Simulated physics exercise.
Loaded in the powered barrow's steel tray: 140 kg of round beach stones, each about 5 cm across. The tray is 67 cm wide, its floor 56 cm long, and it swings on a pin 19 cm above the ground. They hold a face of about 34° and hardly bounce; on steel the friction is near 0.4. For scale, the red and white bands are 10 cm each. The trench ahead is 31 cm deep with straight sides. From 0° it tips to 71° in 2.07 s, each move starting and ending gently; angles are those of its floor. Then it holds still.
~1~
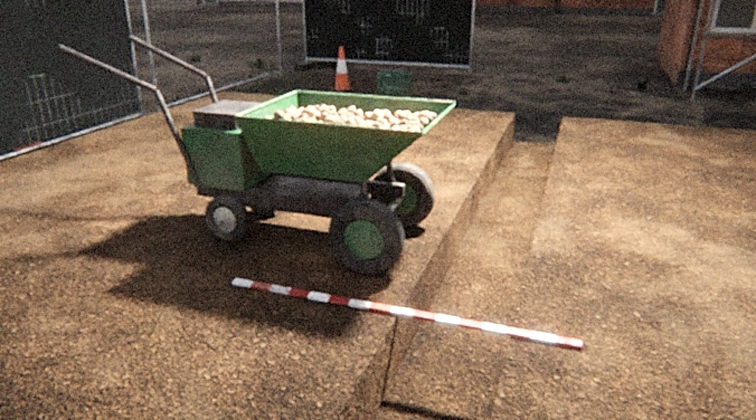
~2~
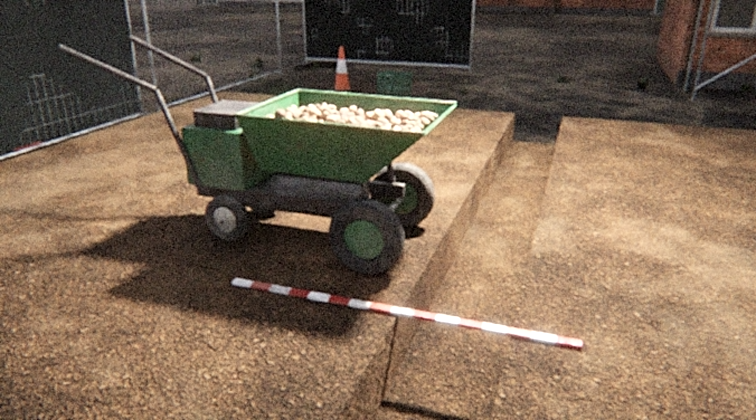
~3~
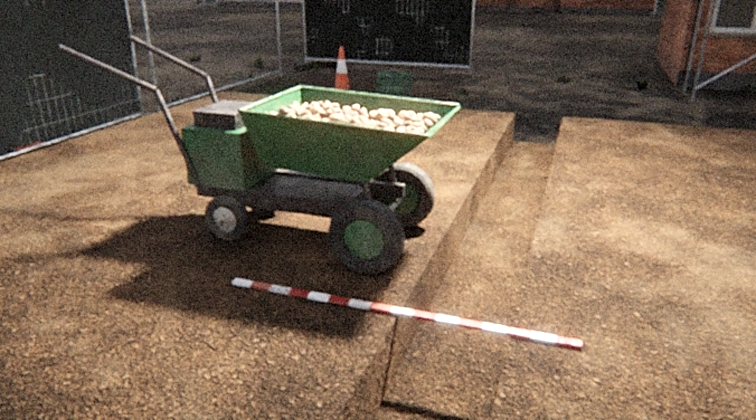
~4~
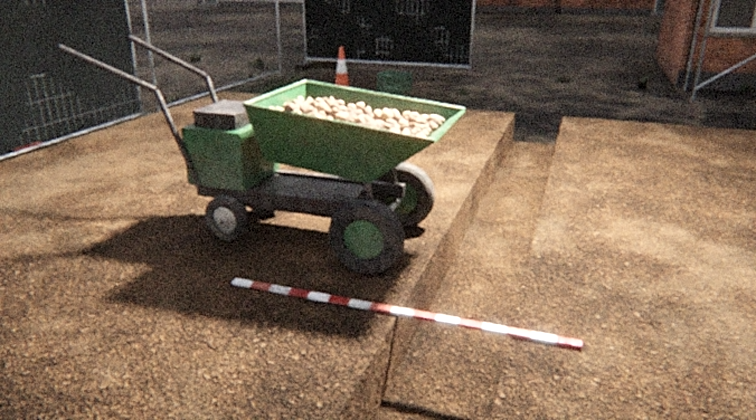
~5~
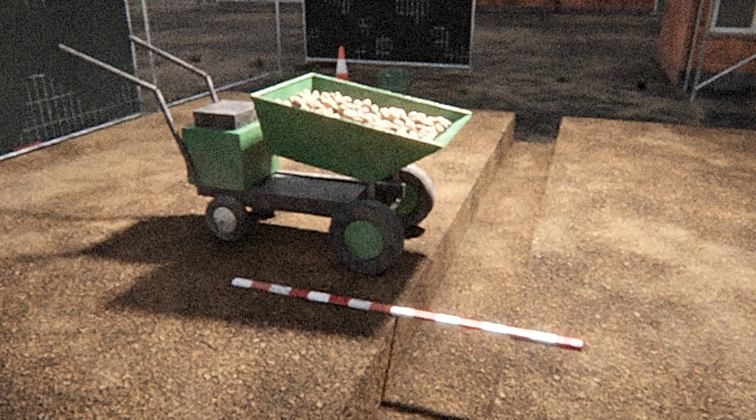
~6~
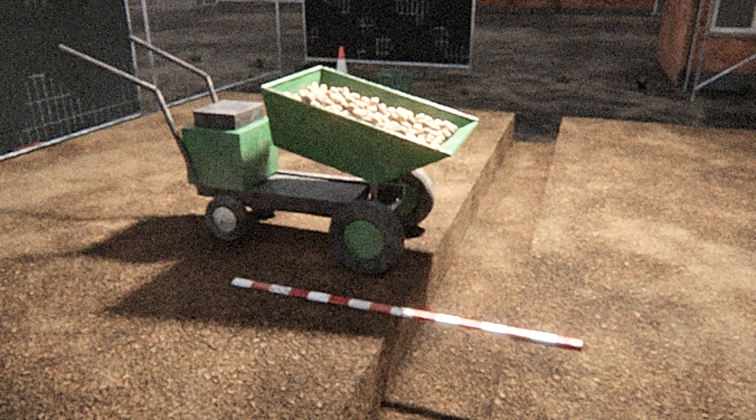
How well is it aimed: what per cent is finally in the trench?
Close to 44 in a hundred.
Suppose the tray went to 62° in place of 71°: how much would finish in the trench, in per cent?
It would be near 40 per cent.
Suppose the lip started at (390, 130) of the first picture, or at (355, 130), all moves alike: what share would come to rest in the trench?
About 90 and 100 per cent.
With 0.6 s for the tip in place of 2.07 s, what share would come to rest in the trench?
It would be near 30 per cent.
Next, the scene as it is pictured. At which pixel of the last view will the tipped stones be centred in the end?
Their middle is at about (546, 267).
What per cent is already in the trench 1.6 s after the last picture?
About 30 per cent by then.
Then, 0.9 s after the last picture the floor is at 60°, 92 % in the tray, 5 % in the trench, 2 % past the trench; the foremost stones are at (540, 258).
Then, 1.6 s after the last picture the floor is at 71°, 13 % in the tray, 32 % in the trench, 55 % past the trench; the foremost stones are at (707, 296).
Then, 1.9 s after the last picture the floor is at 71°, 0 % in the tray, 42 % in the trench, 58 % past the trench; the foremost stones are past the picture's edge.
Then, 3.9 s after the last picture the floor is at 71°, 0 % in the tray, 44 % in the trench, 56 % past the trench; the foremost stones are past the picture's edge.
